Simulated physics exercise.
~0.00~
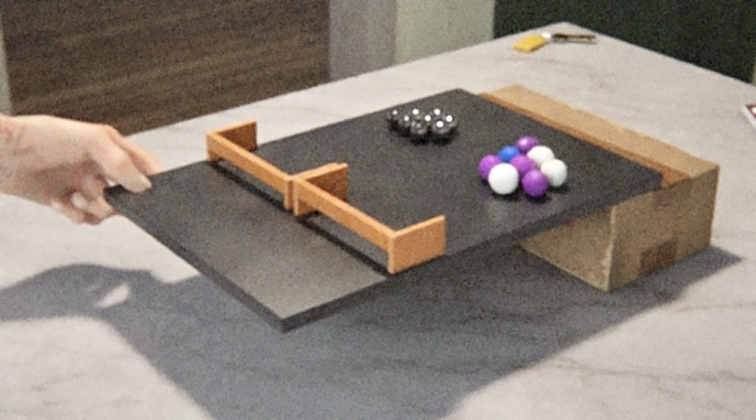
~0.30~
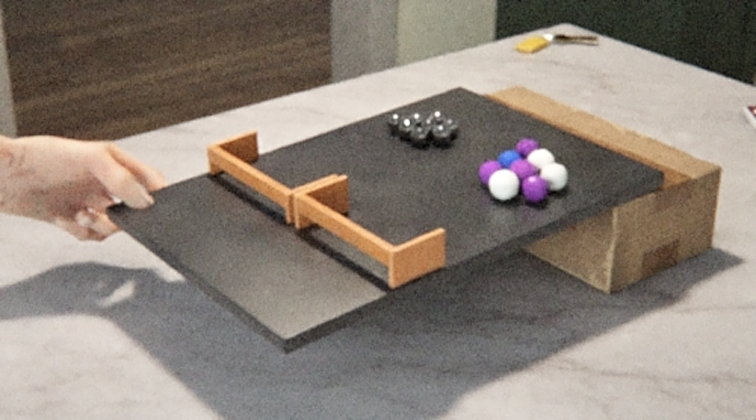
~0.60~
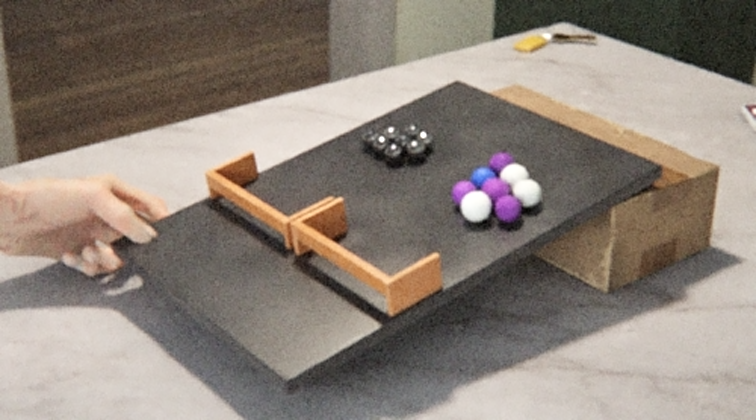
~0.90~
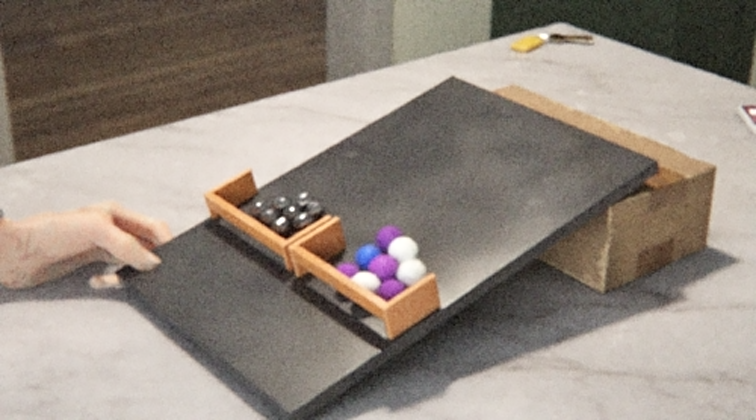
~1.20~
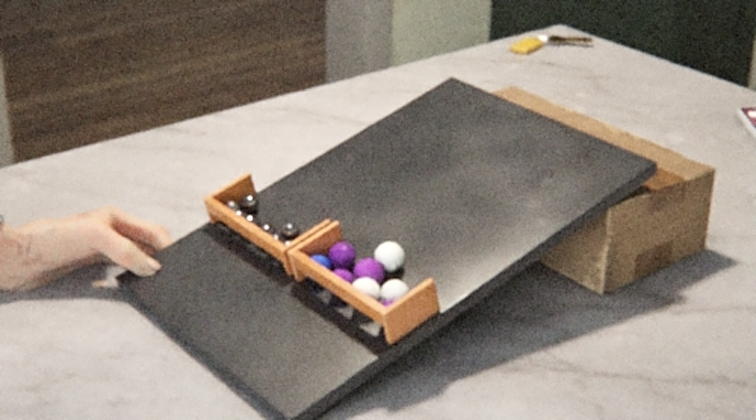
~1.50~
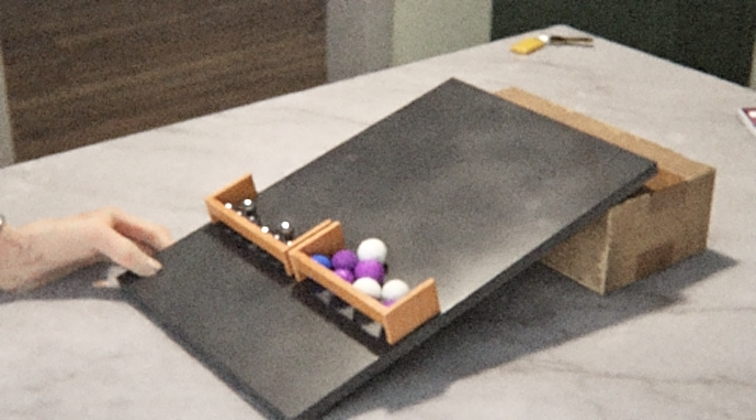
A hand holds the free left end of a dark board whose other end rests on a cardboard box, with a cluster of shiny black balls and a cluster of purple, white and blue balls lying on its upper part. The hand lowers its end, and the board tilts more steeply. Both clusters begin to slide down to the left, toward two orange bars. They reach the bars and bunch up against them, shifting a little as they settle. At the end the board stays tilted, with each group gathered behind its own bar.
